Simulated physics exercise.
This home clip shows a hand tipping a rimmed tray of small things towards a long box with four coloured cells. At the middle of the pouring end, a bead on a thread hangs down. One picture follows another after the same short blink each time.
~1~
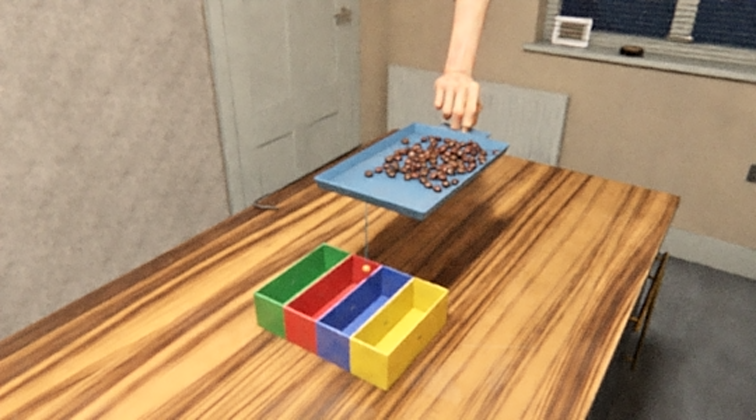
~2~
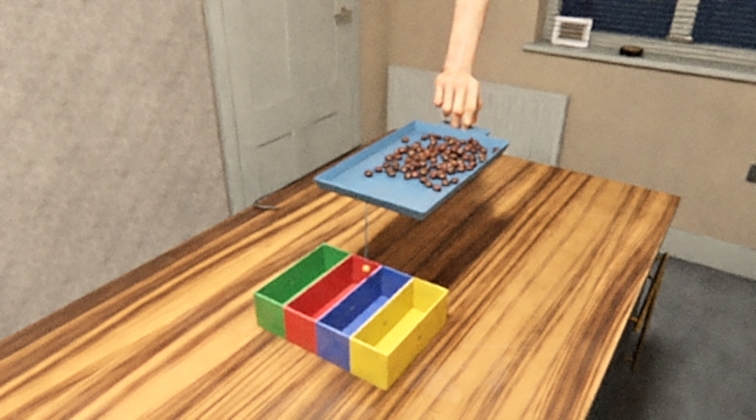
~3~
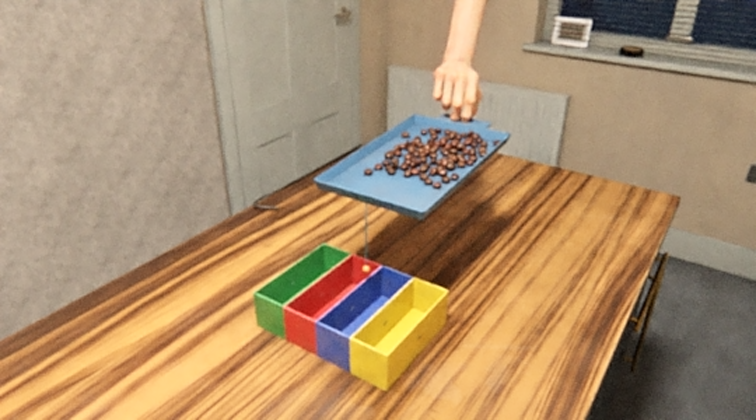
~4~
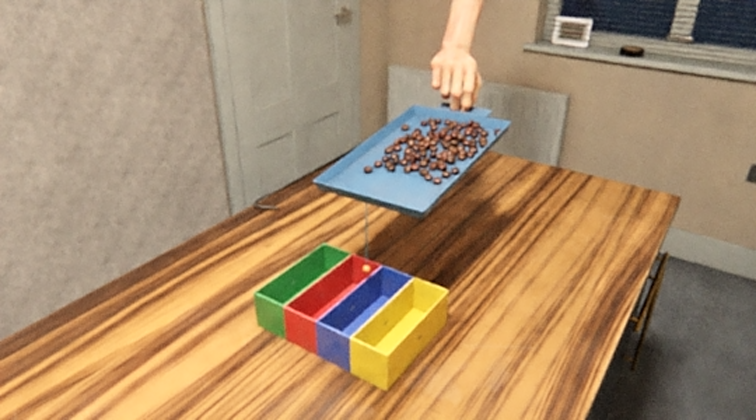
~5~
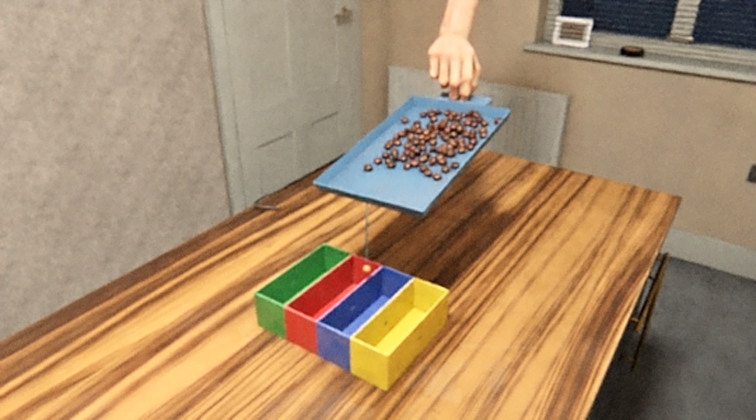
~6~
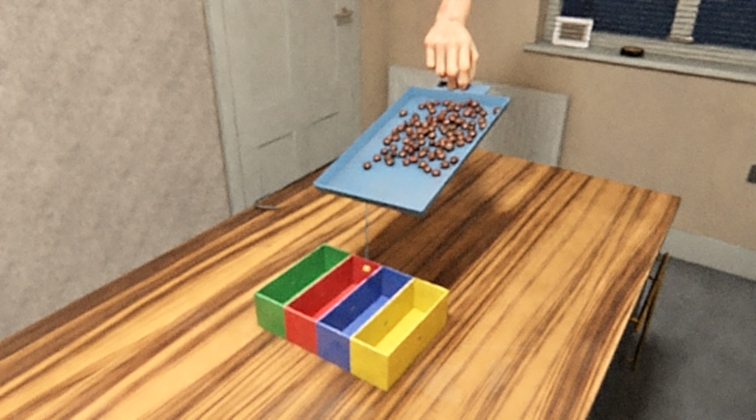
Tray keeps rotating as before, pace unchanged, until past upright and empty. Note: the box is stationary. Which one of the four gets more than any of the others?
Most: Green.
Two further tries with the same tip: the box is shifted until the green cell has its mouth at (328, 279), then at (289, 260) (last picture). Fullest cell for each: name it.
Case 1 - the green cell; case 2 - the red cell.
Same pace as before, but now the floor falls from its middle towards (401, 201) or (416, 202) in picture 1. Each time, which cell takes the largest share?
The first time it's the cell in yellow, the second time it's yellow.
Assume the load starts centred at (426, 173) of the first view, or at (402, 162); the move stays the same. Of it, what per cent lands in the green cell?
First case: Around 40 %; second case: Around 50 %.
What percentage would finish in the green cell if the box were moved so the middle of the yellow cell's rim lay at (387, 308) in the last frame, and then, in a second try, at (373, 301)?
In order: 30 percent and 10 percent.
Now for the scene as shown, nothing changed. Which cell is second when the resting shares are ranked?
Red.
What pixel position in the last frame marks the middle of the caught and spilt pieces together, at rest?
The centre comes to rest near (307, 313).
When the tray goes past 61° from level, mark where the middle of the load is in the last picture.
The middle of the load sits near (343, 188).
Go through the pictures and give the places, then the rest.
In the first picture, corners of the pouring end at (319, 177) and (423, 210), level; middle of the load at (433, 156), flat chocolate drops; bead on its thread at (366, 269); green cell at (270, 313); red cell at (301, 327); blue cell at (334, 343); yellow cell at (369, 360).
In the second picture, corners of the pouring end at (318, 178) and (422, 210), level; middle of the load at (433, 155).
In the third picture, corners of the pouring end at (318, 179) and (422, 209), tipped barely, lowest at the left corner; middle of the load at (433, 150).
In the fourth picture, corners of the pouring end at (318, 180) and (422, 208), tipped a little, lowest at the left corner; middle of the load at (433, 143).
In the fifth picture, corners of the pouring end at (318, 181) and (421, 208), tipped a little, lowest at the left corner; middle of the load at (433, 135).
In the sixth picture, corners of the pouring end at (317, 183) and (420, 208), tipped clearly, lowest at the left corner; middle of the load at (432, 128); green cell at (270, 313); red cell at (301, 328); blue cell at (334, 344); yellow cell at (369, 361).
Soon, tray tipped steeply; most on the tray; about a quarter falling or outside the box.
A while on, tray tipped right over; a small part on the tray; about a third in the green cell; about a quarter in the red cell; a small part in the blue cell; a stray few in the yellow cell; about a quarter falling or outside the box.
Towards the end, tray tipped past a quarter turn; about half in the green cell; about a third in the red cell; a small part in the blue cell; a stray few in the yellow cell; a small part falling or outside the box.
Finally, tray tipped past a quarter turn; about half in the green cell; about a third in the red cell; a small part in the blue cell; a stray few in the yellow cell; a small part outside the box.
